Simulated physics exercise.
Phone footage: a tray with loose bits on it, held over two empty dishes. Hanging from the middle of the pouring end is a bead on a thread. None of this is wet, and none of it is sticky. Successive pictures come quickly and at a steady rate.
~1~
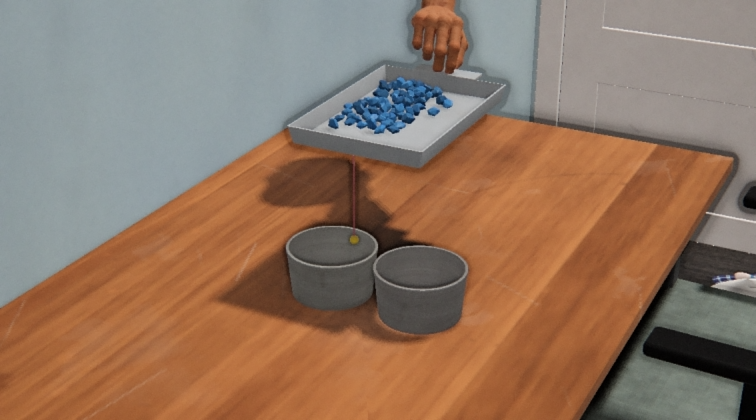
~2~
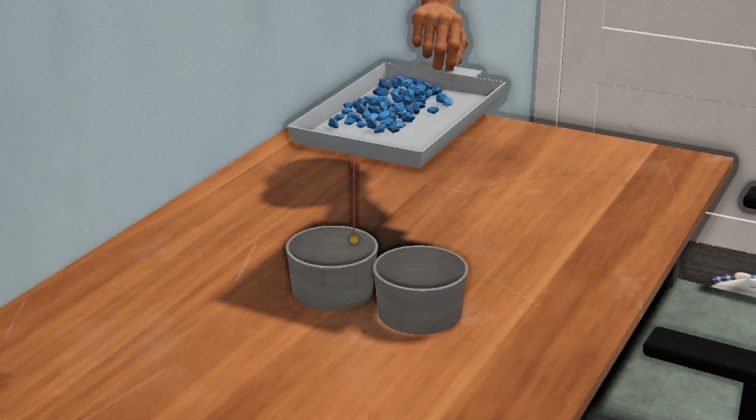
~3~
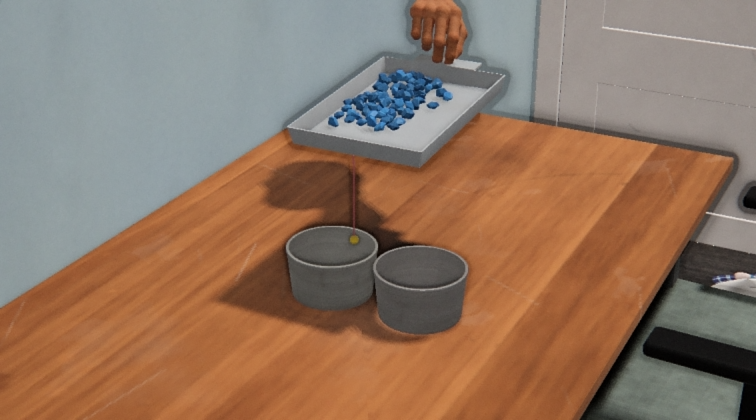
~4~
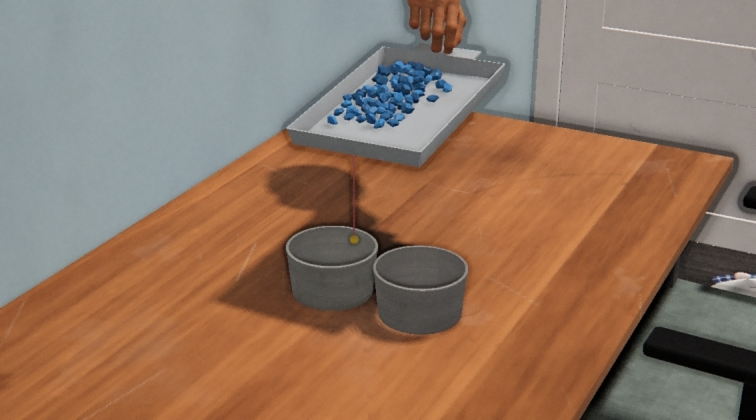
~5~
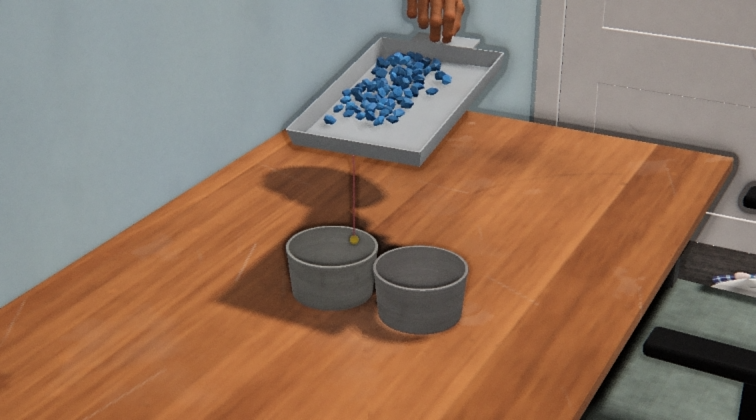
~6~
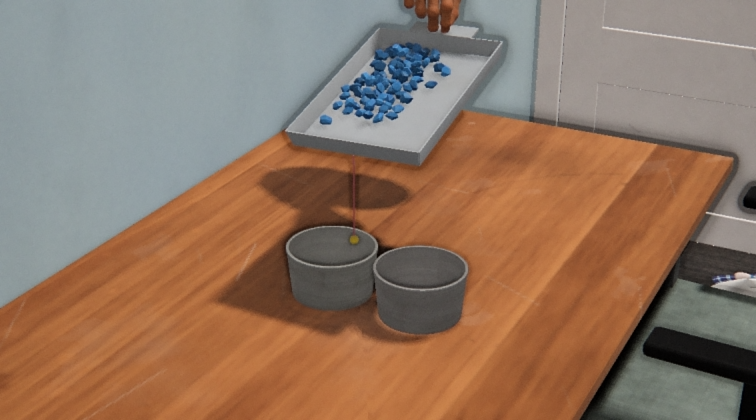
A hand at the top grips a shallow grey tray of blue stones and gradually raises its far end, steepening it toward the near edge while the camera stays still. The tray is above a wooden table beside a pale blue wall, viewed from above at an angle. Below it sit two empty grey dishes side by side, with a small yellow bead hanging on a thread before the left one.
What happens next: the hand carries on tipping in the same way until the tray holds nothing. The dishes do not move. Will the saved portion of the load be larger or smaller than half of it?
Compared with the spill, the catch will be smaller.
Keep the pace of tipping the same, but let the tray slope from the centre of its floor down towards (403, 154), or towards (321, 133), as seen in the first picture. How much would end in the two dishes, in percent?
Close to 90 percent first and close to 50 percent second.
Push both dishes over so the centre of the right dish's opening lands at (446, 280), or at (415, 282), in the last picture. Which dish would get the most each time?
First try, the one on the left; second try, the one on the left.
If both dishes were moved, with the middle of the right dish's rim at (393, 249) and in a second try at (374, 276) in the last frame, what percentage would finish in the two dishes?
Trial 1 around 0 percent, trial 2 around 90 percent.
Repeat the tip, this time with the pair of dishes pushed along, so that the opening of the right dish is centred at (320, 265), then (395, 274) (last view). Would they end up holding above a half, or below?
Held in all, by try: A larger portion, then a larger portion.
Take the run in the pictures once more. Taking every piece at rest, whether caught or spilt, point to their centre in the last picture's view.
Centre at rest, last view: Approx. (296, 307).
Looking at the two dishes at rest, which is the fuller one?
The left-positioned one, it's fuller.
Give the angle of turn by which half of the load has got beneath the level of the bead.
The tilt is near 105° by then.
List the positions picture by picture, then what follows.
The first picture shows corners of the pouring end near (293, 125) and (420, 150), level; middle of the load near (395, 107), aquarium stones; left dish near (310, 283); right dish near (400, 306); bead on its thread near (354, 240).
The second picture shows corners of the pouring end near (293, 125) and (420, 150), level; middle of the load near (399, 100).
The third picture shows corners of the pouring end near (293, 126) and (419, 150), tipped barely, lowest at the left corner; middle of the load near (399, 96).
The fourth picture shows corners of the pouring end near (292, 127) and (419, 149), tipped a little, lowest at the left corner; middle of the load near (398, 89).
The fifth picture shows corners of the pouring end near (291, 128) and (418, 149), tipped a little, lowest at the left corner; middle of the load near (398, 82).
The sixth picture shows corners of the pouring end near (291, 129) and (417, 149), tipped a little, lowest at the left corner; middle of the load near (397, 75); left dish near (310, 283); right dish near (400, 306).
Shortly afterwards, tray tipped steeply; all but a few on the tray; a little in the air.
Next, tray tipped right over; near half on the tray; a little in the left dish; a little outside both; near a quarter in the air.
Some moments later, tray tipped past a quarter turn; near a third in the left dish; near two thirds outside both.
In the end, tray tipped past a quarter turn; none at all in the right dish; near a third in the left dish; near two thirds outside both.
